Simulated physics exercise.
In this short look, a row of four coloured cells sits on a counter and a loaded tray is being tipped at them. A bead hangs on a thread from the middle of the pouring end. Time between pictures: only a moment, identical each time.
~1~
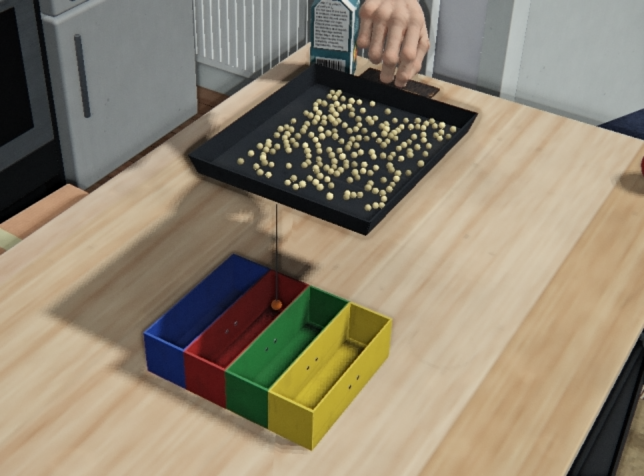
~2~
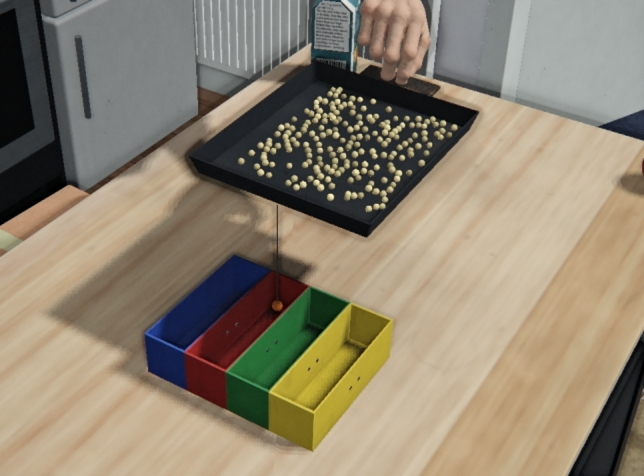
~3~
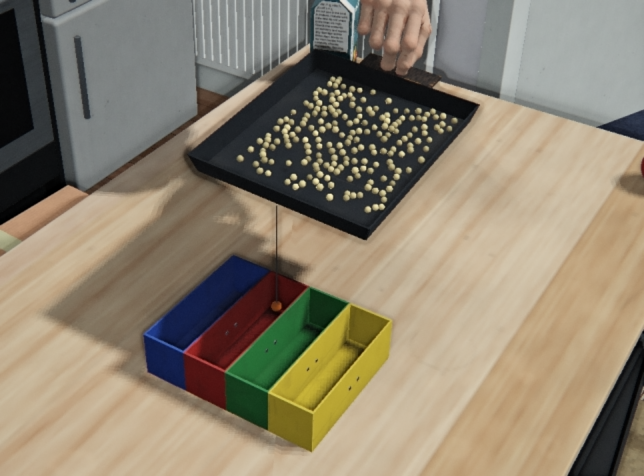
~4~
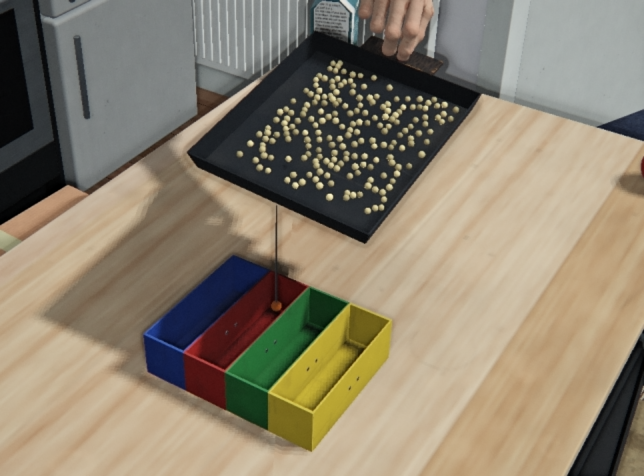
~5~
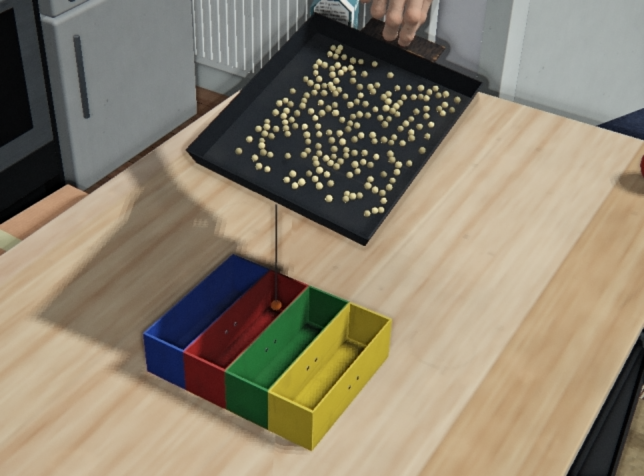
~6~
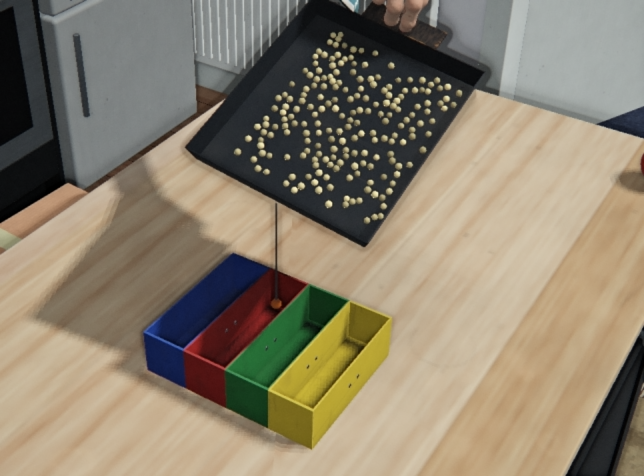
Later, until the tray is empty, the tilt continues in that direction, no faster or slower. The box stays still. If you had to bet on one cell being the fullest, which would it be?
I would bet on the yellow cell.
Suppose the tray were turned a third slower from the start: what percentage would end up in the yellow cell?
About 70 %.
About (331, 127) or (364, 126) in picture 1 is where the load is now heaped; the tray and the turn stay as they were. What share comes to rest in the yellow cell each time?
Roughly 50 per cent, and 50 per cent.
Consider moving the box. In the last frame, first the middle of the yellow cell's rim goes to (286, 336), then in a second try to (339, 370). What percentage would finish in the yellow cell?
The first try gives 0 per cent, the second 90 per cent.
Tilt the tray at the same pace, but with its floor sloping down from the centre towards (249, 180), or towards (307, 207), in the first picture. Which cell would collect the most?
First: Blue, second: The cell in yellow.
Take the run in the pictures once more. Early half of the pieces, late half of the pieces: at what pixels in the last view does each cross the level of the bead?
I'd put it at roughly (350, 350), and after that at roughly (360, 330).
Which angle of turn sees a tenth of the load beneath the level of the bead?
The tilt is near 75° by then.
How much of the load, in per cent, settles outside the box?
Close to 40 in a hundred.
Shortly afterwards, tray tipped steeply; the bulk on the tray; near a quarter falling or outside the box.
Next, tray tipped past a quarter turn; a little on the tray; near a third in the yellow cell; only a few in the green cell; near half falling or outside the box.
Some moments later, tray tipped past a quarter turn; near two thirds in the yellow cell; only a few in the green cell; near a third falling or outside the box.
In the end, tray tipped past a quarter turn; near two thirds in the yellow cell; only a few in the green cell; none at all in the red cell; none at all in the blue cell; near a third outside the box.
